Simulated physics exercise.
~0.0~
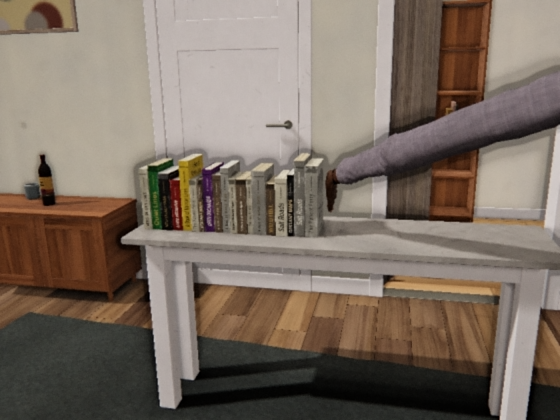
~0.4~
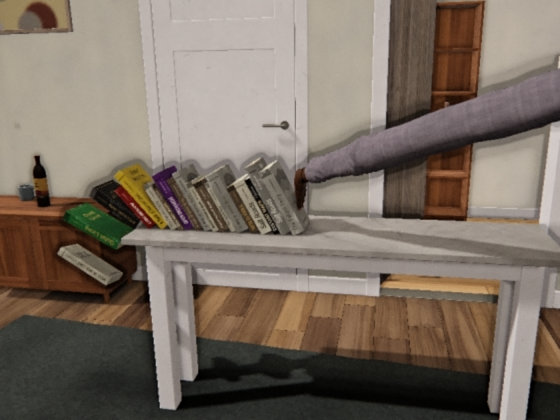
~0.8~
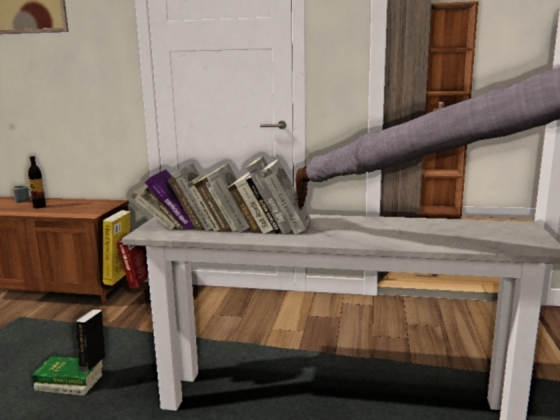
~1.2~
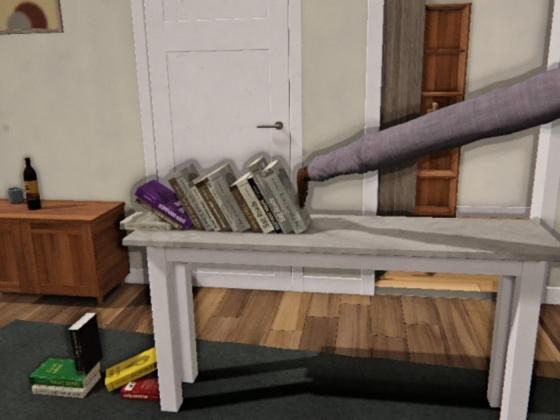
On a pale table indoors, a hand pushing a book row leftward, toppling several, with green, yellow and red books landing below.
